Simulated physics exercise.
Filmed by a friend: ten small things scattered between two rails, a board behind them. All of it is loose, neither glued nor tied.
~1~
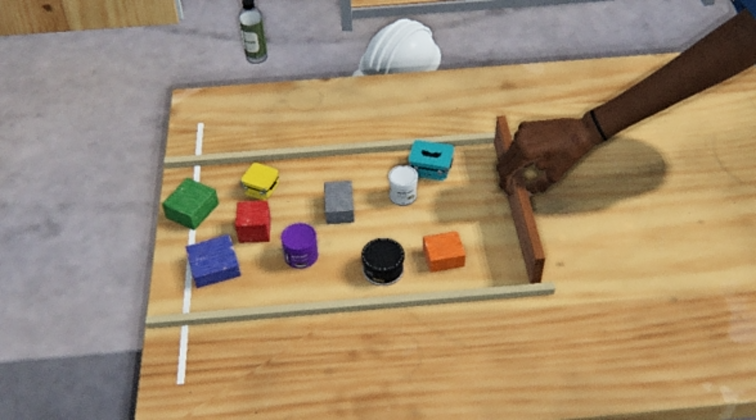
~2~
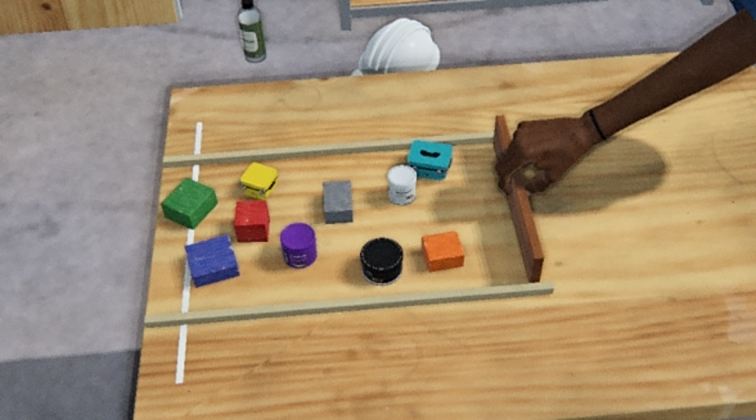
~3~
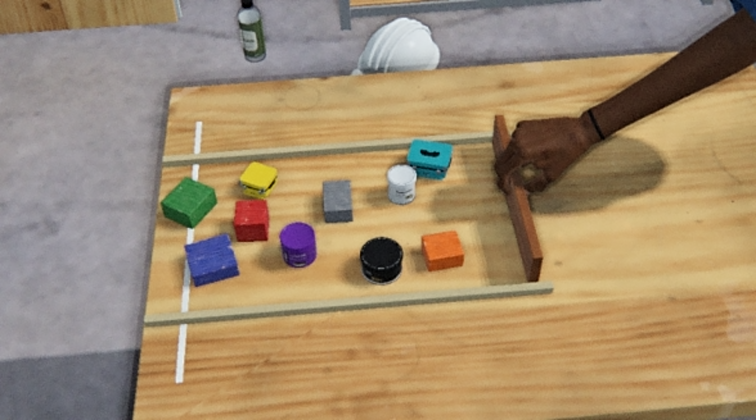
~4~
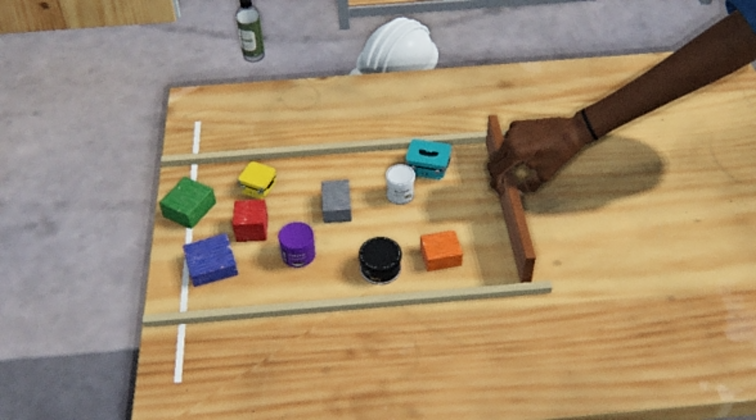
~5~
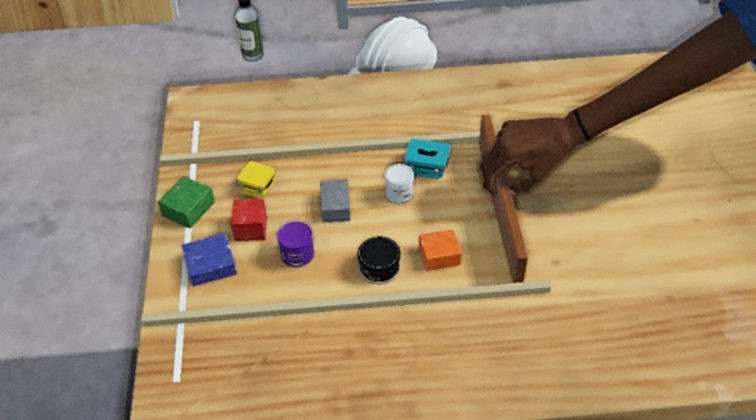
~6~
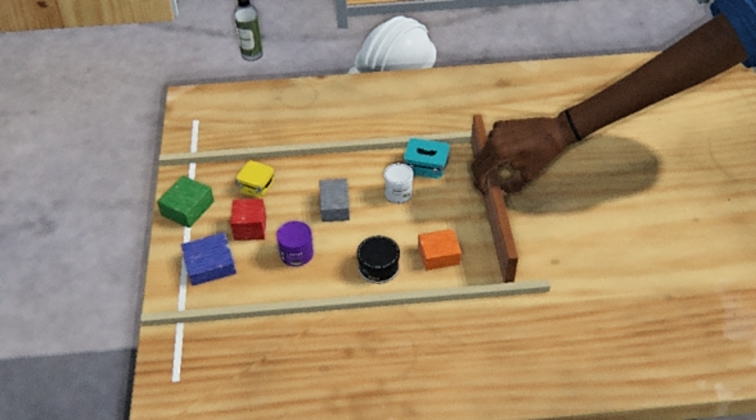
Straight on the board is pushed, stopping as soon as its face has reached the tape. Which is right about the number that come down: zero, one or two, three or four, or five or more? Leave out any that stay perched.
Drops: At least five.
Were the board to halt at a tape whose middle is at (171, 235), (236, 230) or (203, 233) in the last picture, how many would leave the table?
Counts per try: 7; 1; 4.
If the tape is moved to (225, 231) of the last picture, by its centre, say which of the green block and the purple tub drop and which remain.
Green block down, purple tub still up.
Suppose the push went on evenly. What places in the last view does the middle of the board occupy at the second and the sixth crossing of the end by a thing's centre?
At (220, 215) for the second, at (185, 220) for the sixth.
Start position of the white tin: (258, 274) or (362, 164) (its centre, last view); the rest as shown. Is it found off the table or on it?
Well, the white tin is gone in the first case and is gone in the second.
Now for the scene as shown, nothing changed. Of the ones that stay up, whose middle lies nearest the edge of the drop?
It's the purple tub that ends nearest.
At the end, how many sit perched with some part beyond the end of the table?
The total would be 3.
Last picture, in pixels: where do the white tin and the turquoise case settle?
For the white tin it's (173, 199), and for the turquoise case it's (169, 181).
Early on, none off yet; green block at rest near (186, 202); blue block at rest near (208, 259); red block at rest near (249, 220).
A while later, none off yet; green block at rest near (184, 202); blue block moving near (203, 259); red block travelled about its own width near (220, 213).
Finally, the number that fall off is five or more; lost, black pot, yellow case, red block, blue block and green block.
